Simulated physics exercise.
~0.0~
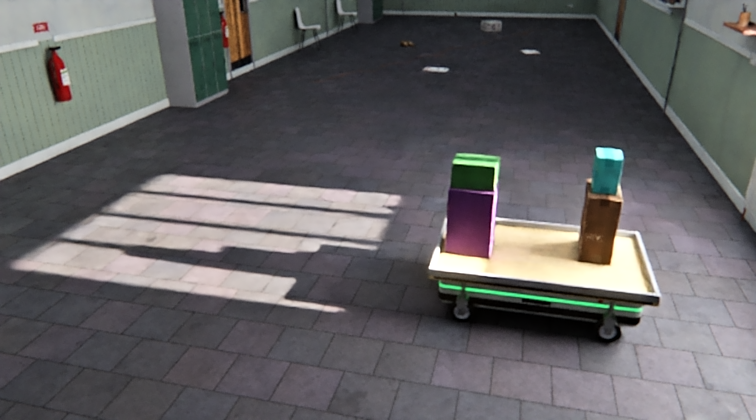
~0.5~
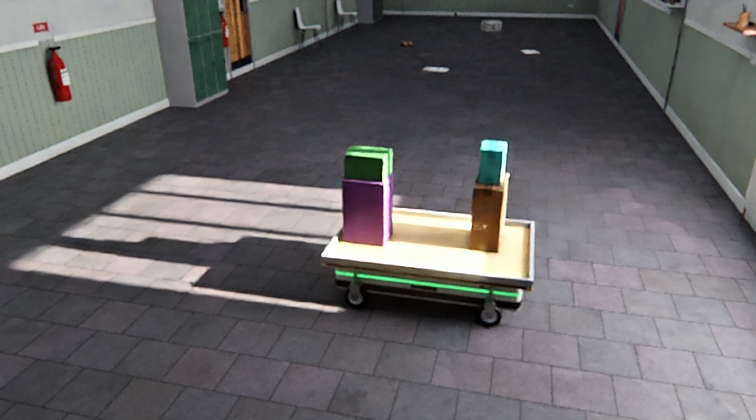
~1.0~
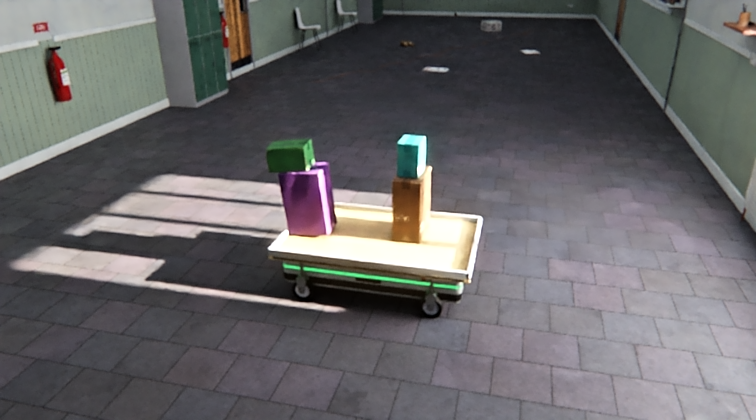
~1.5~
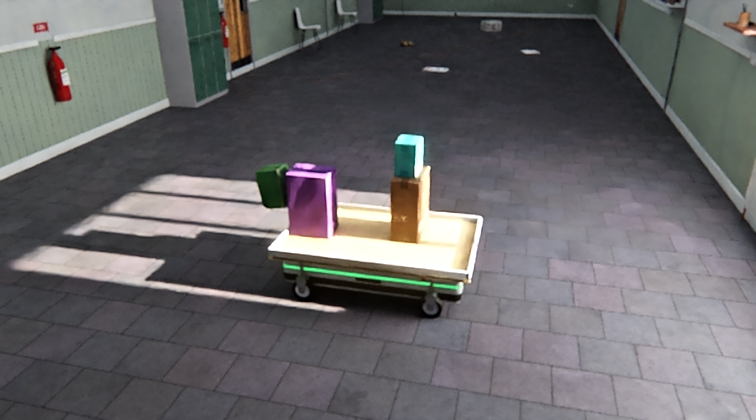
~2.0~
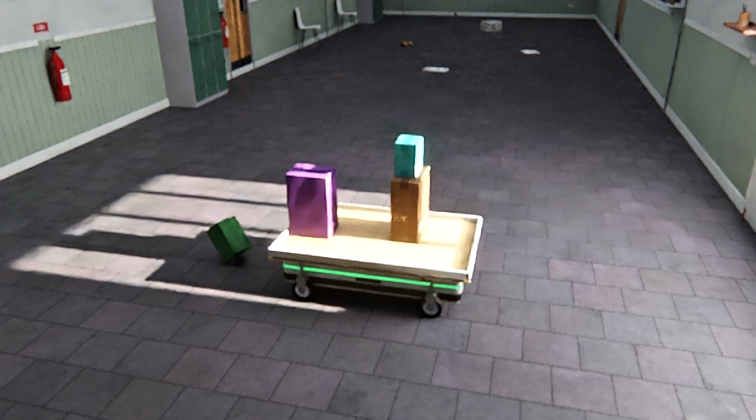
At first, a low wheeled cart carries a green box stacked on a purple box and a turquoise box on a brown one across a dark tiled floor. The cart rolls to the left with both stacks standing, turning slightly toward the patch of sunlight. As it comes to a halt, the green box slides left over the top of the purple box. It then tips off the edge and tumbles down beyond the cart's left end. In the end, the cart stands still with the other three boxes upright, while the green box is tilted low beside it.
